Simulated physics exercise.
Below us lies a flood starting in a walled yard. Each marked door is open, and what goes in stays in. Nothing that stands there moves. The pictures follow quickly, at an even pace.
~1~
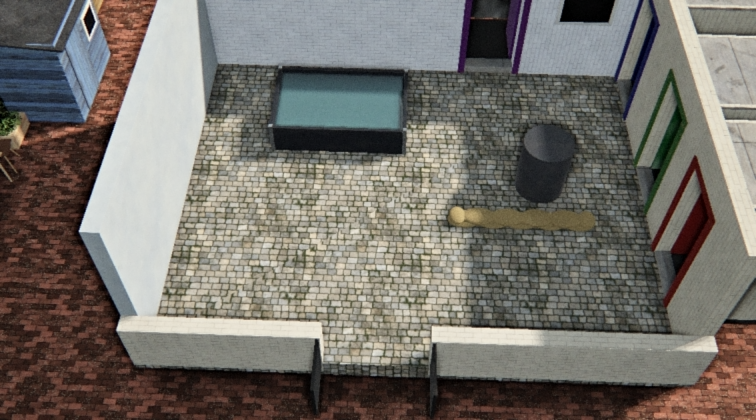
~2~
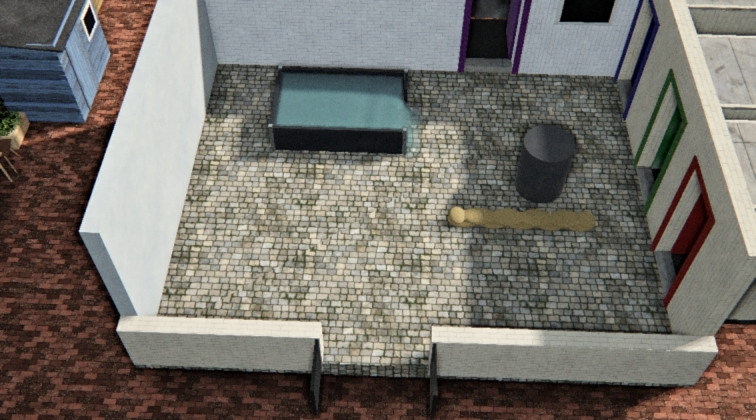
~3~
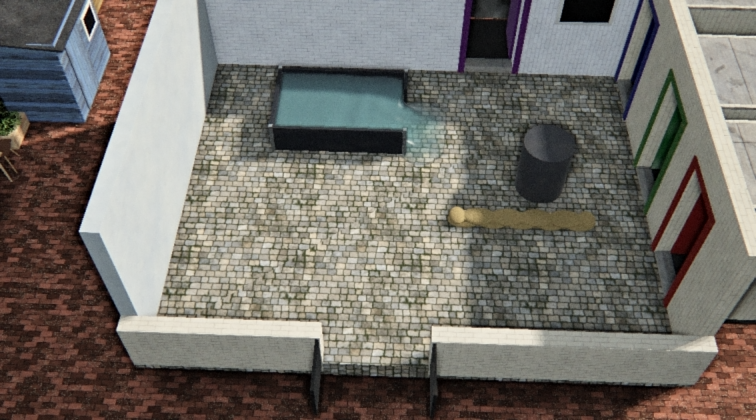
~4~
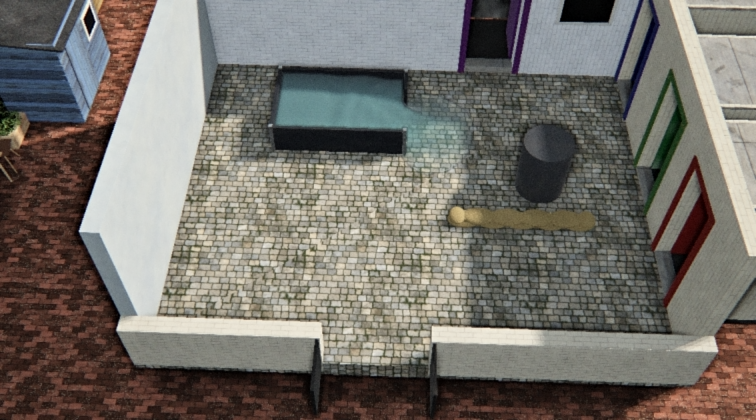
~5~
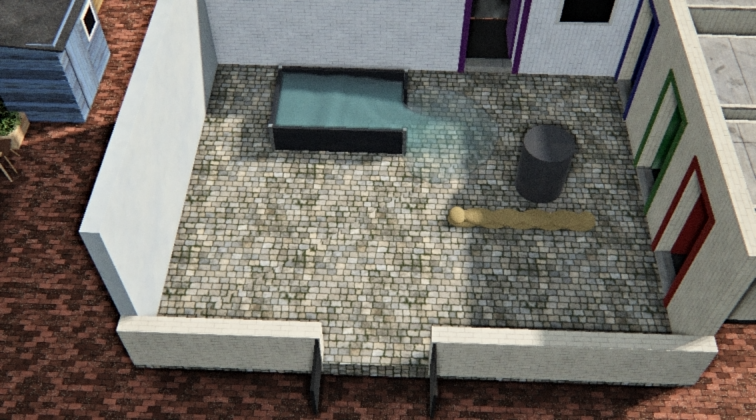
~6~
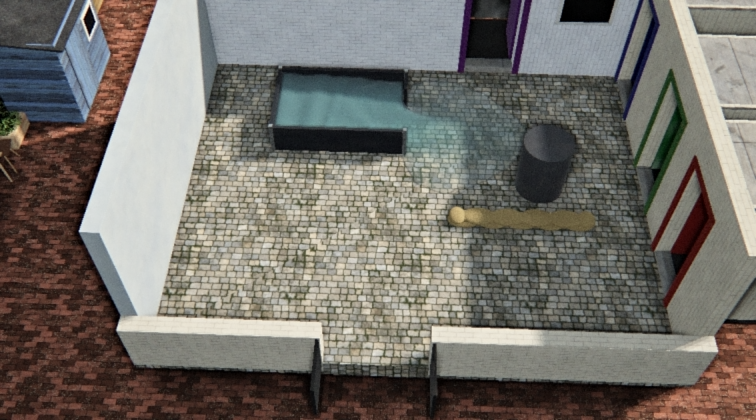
Water pours from the right side of an open tank and spreads across the paved yard.
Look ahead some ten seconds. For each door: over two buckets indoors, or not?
In the end: The green door floods; the blue door floods; the red door holds within the limit; the purple door holds within the limit.
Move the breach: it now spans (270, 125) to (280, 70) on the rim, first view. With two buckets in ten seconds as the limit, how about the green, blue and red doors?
One by one: Green door takes less; blue door floods; red door keeps below it.
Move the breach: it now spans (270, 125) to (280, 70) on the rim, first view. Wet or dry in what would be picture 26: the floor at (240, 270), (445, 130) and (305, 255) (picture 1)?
As listed: Covered, clear, awash.
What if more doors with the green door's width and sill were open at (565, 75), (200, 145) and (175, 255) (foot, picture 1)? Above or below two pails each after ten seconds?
In that order: Goes over, takes less, is under.
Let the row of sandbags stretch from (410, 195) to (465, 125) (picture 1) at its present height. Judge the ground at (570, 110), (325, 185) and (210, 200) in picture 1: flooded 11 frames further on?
As listed: Flooded, awash, not flooded.
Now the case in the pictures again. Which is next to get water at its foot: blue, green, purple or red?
The one in purple.
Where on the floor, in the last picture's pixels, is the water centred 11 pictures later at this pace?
Around (418, 129).
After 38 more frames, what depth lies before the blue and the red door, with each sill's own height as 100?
About 140 and 90 per cent.
A moment on, water covers 20 % of the floor; the green door not reached, the blue door not reached, the red door not reached, the purple door wet at the sill, nothing in.
Next, water covers 25 % of the floor; the green door under two buckets in, the blue door under two buckets in, the red door not reached, the purple door wet at the sill, nothing in.
Then, water covers 30 % of the floor; the green door over two buckets in, the blue door over two buckets in, the red door wet at the sill, nothing in, the purple door wet at the sill, nothing in.
Later, water covers 35 % of the floor; the green door over two buckets in, the blue door far over two buckets in, the red door wet at the sill, nothing in, the purple door wet at the sill, nothing in.
In the end, water covers 55 % of the floor; the green door over two buckets in, the blue door far over two buckets in, the red door wet at the sill, nothing in, the purple door wet at the sill, nothing in.
